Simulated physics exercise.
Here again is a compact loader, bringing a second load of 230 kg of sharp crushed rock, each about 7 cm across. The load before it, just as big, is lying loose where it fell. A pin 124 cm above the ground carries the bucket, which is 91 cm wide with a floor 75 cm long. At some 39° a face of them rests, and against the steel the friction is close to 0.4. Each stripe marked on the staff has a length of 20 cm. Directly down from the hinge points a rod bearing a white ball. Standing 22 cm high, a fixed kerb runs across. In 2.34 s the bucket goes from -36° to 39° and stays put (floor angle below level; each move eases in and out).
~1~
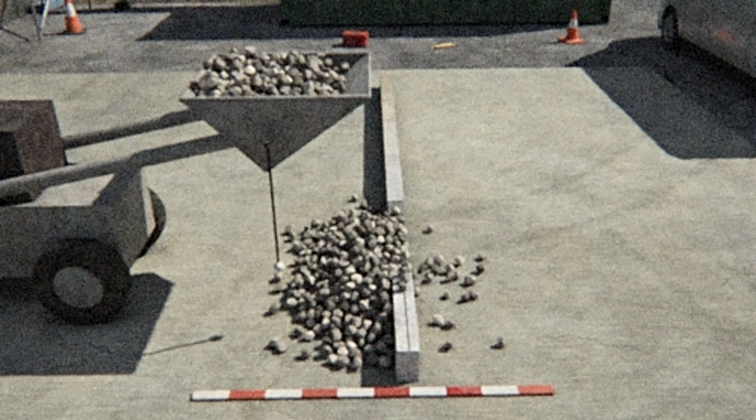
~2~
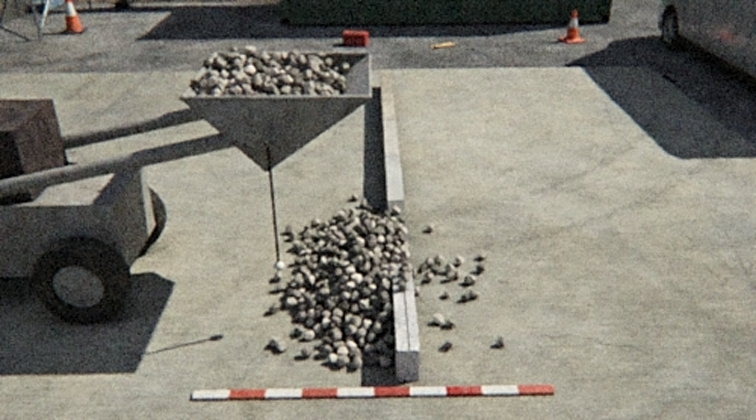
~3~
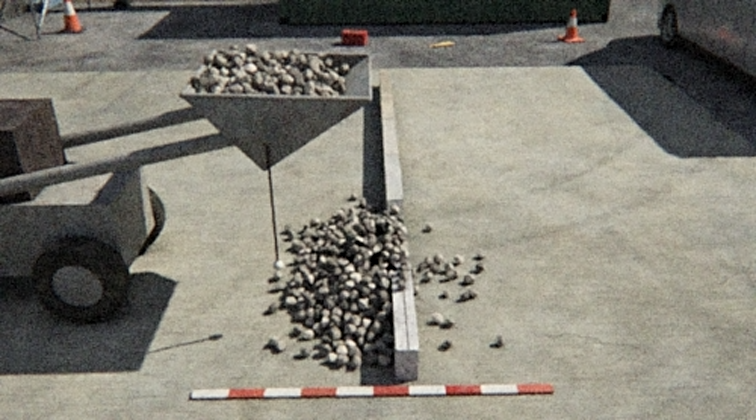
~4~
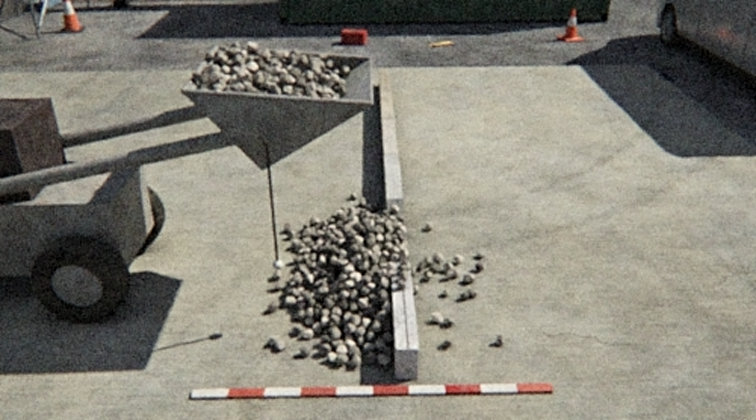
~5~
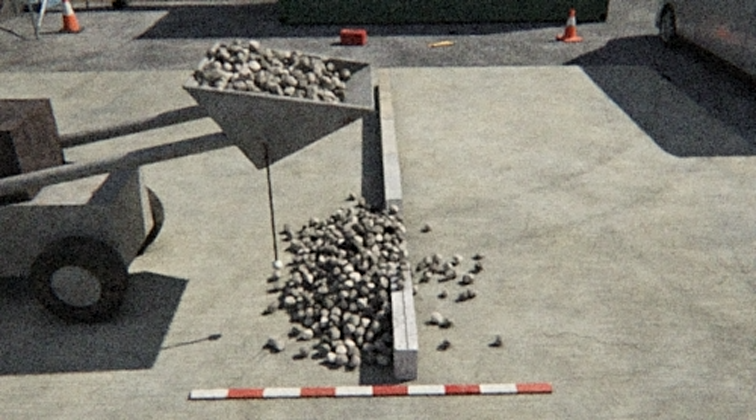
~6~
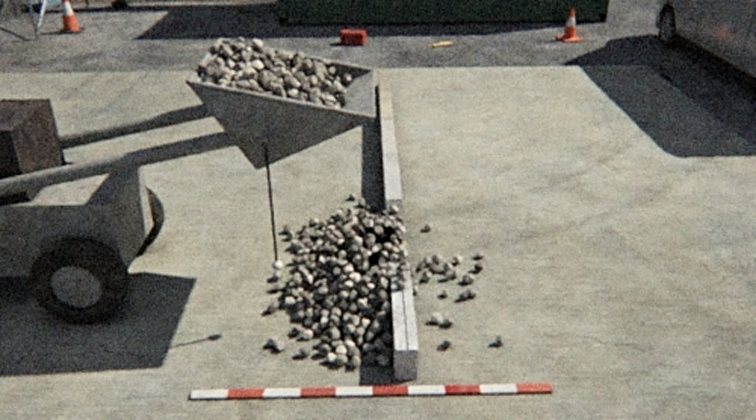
The video shows a loader's raised bucket full of grey stones above a loose pile of similar stones lying mostly left of a low kerb; the bucket slowly tilts, its right side lowering slightly while the pile stays still.
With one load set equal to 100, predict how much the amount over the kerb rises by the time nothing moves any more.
It rises by roughly 60 percent.
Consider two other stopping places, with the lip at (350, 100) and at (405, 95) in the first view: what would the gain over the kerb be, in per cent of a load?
30 % and 95 %.
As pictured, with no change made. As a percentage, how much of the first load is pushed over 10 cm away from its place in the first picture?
5 %.
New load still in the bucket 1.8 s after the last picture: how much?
Still inside: Some 20 %.
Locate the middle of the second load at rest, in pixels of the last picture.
They come to rest centred about (421, 263).
Then, 1.2 s after the last picture the floor is at 27°; in per cent of one load, 95 in the bucket, 101 on this side of the kerb, 4 over the kerb; the foremost stones are at (472, 281).
Then, 1.8 s after the last picture the floor is at 39°; in per cent of one load, 21 in the bucket, 154 on this side of the kerb, 25 over the kerb; the foremost stones are at (482, 265).
Then, 2.2 s after the last picture the floor is at 39°; in per cent of one load, 0 in the bucket, 149 on this side of the kerb, 51 over the kerb; the foremost stones are at (512, 251).
Then, 4.6 s after the last picture the floor is at 39°; in per cent of one load, 0 in the bucket, 136 on this side of the kerb, 64 over the kerb; the foremost stones are at (524, 250). Net gain over the kerb, 60.
